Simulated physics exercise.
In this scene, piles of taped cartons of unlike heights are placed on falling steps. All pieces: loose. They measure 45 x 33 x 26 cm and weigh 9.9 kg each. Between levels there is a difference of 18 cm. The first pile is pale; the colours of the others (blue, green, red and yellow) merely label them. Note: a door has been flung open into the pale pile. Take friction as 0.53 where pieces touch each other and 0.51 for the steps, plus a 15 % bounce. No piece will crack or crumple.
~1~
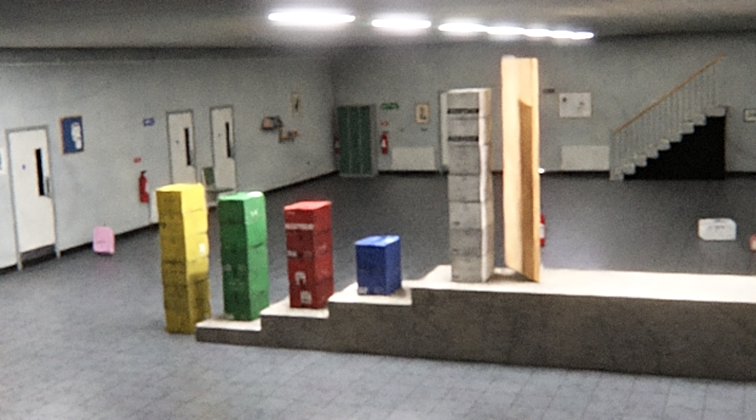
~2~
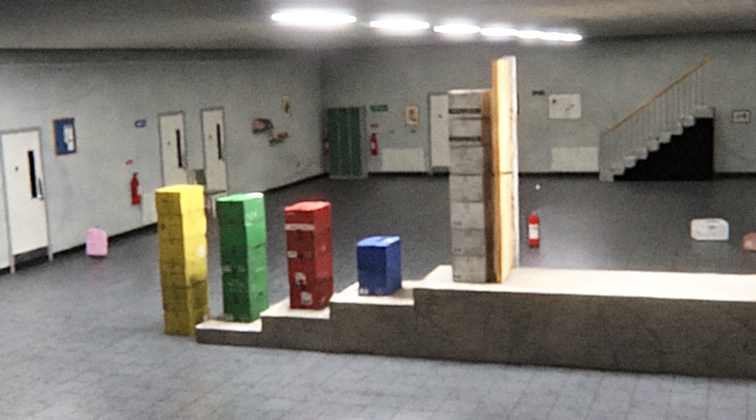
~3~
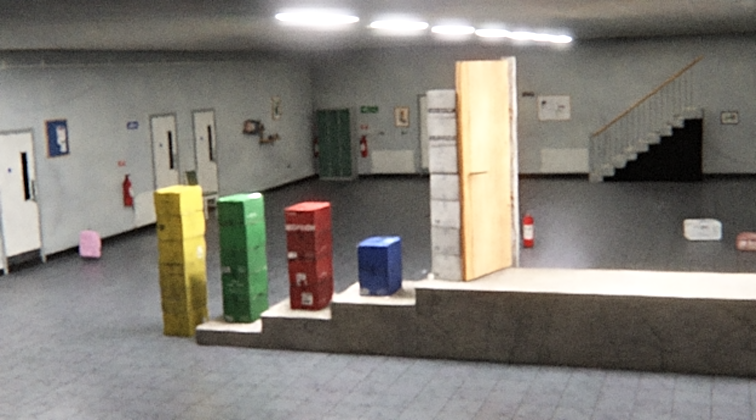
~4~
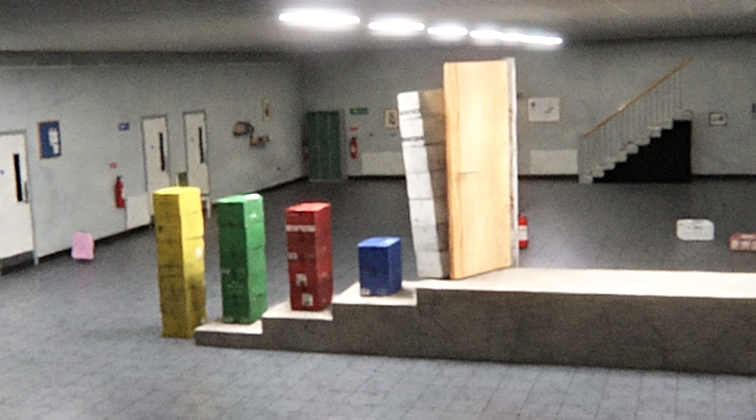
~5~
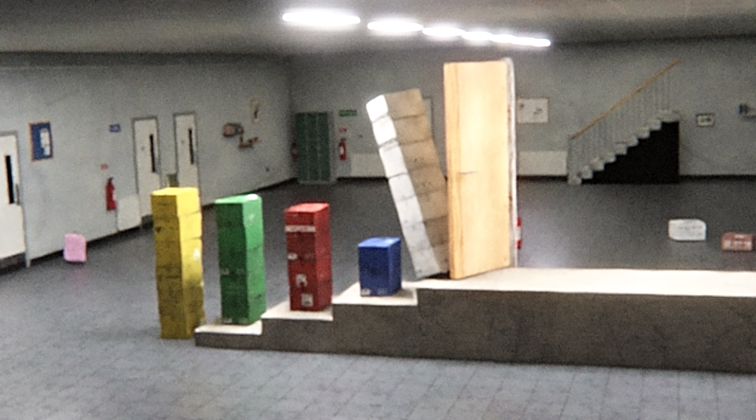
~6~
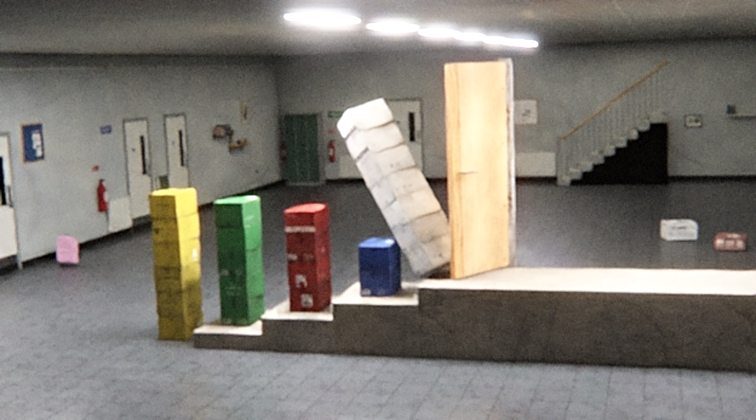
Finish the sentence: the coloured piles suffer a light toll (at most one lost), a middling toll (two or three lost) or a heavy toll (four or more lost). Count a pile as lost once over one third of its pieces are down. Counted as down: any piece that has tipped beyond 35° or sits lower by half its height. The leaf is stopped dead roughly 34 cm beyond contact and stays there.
They suffer a light toll, at most one lost.
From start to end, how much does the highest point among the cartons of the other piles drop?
Around 0 centimetres.
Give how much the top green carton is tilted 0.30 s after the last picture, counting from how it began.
Angle from initial pose, roughly 0 deg - estimate.
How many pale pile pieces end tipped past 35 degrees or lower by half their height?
The answer is 6 of the pale ones.
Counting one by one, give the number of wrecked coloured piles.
A total of 0.
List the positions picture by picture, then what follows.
In the first frame (places mark the middle of the side facing us; the camera moves round a little), door edge (535, 105) 31° before square; top blue carton (371, 257); top red carton (299, 221); the rest undisturbed.
Door edge (496, 107) 6° before square; top yellow carton (168, 203), in the second frame.
Door edge (460, 107) 19° past square; top green carton (231, 213), in the third frame.
Door edge (448, 108) 29° past square, top of the pale pile leaning 5°; top green carton (231, 214); the rest undisturbed, in the fourth frame.
Door edge (448, 108) 29° past square, top of the pale pile leaning 18°; top yellow carton (164, 206); the rest undisturbed, in the fifth frame.
Door edge (449, 108) 29° past square, top of the pale pile leaning 32°; top blue carton (374, 259); top yellow carton (163, 207); the rest undisturbed, in the sixth frame.
Then, 0.30 s after the last picture, 7 of the pale pile down; none of the 17 other cartons down.
Then, 0.86 s after the last picture, 6 of the pale pile down; none of the 17 other cartons down.
At rest, 6 of the pale pile down; none of the 17 other cartons down; top blue carton unmoved; top green carton unmoved. No coloured pile is wrecked. As the last picture would show them, middles, top blue carton near (379, 255), top green carton near (238, 212).
